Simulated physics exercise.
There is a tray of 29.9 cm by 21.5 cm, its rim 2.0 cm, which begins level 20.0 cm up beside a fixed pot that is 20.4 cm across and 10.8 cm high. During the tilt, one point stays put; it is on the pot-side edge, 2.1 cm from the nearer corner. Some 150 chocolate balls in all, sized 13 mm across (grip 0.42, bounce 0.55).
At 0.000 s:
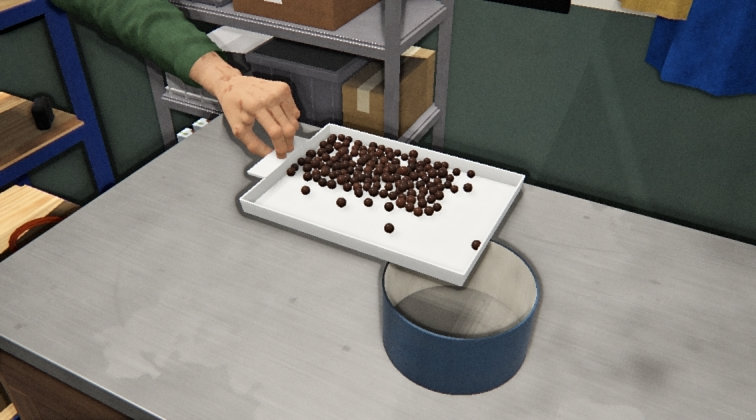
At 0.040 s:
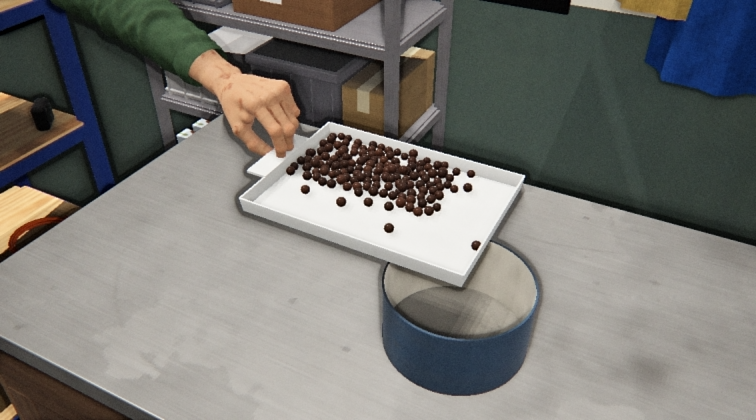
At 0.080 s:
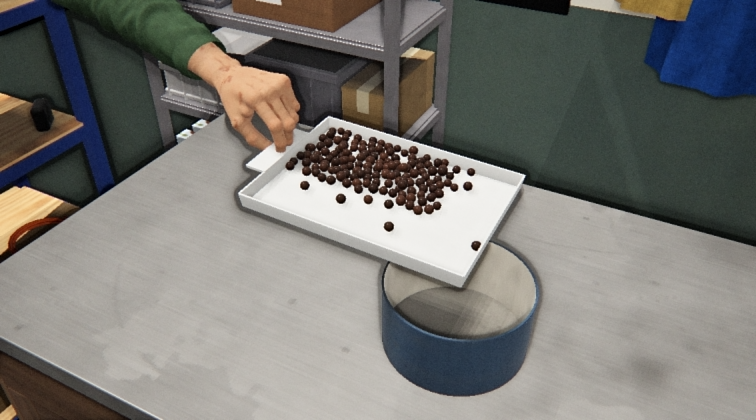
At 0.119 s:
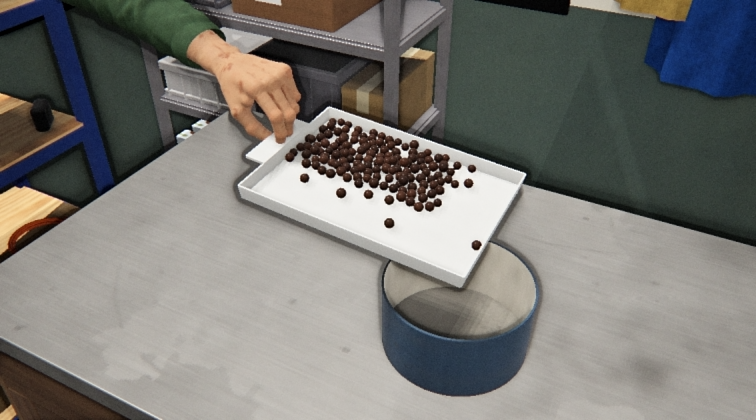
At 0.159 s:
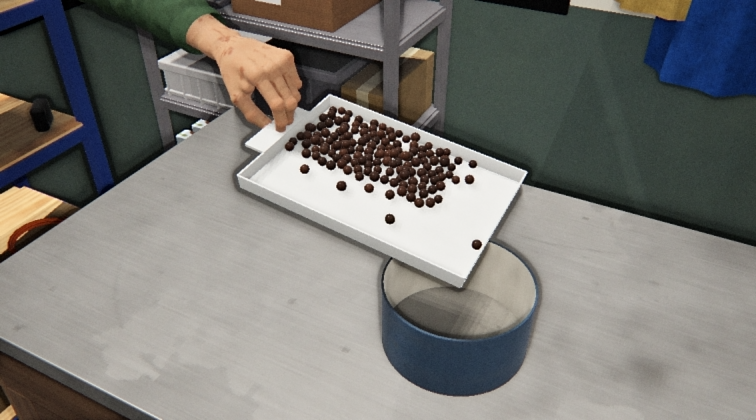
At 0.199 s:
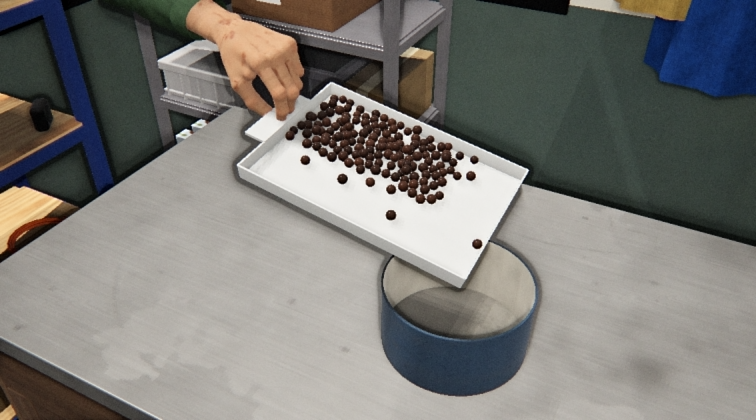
The clip shows a hand beside a white tray of small dark brown balls on a gray table, next to a round blue pot; the tray's far left side rises slightly, slanting it toward the pot while the balls barely shift.
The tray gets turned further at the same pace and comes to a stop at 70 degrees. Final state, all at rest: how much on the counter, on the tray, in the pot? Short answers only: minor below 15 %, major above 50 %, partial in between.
Counter: Partial, tray: Major, pot: Minor.
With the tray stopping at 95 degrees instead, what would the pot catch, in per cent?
Estimate: Roughly 0 percent.
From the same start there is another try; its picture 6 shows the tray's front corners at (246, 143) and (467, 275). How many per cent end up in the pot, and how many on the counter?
Pot 5 % / counter 55 %.
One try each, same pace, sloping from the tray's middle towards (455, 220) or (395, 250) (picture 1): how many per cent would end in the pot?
Roughly 5 % for the first direction, roughly 0 % for the second.
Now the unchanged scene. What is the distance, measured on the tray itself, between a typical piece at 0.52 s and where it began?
8 cm.
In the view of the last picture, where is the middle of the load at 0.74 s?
Load centre, approx.: (484, 218) px.
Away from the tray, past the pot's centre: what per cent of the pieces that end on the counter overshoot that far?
I'd put it close to 100 per cent.
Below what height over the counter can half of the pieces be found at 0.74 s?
About 26 centimetres.
After 0.52 s, tilt 40 degrees; the tray holds 100 %, the pot 0 %.
After 0.74 s, tilt 60 degrees; the tray holds 90 %, the pot 0 %.
After 1.07 s, tilt 70 degrees; the tray holds 65 %, the pot 0 %.
By 2.2 s all is still; counter 35 %, tray 65 %, pot 0 %.
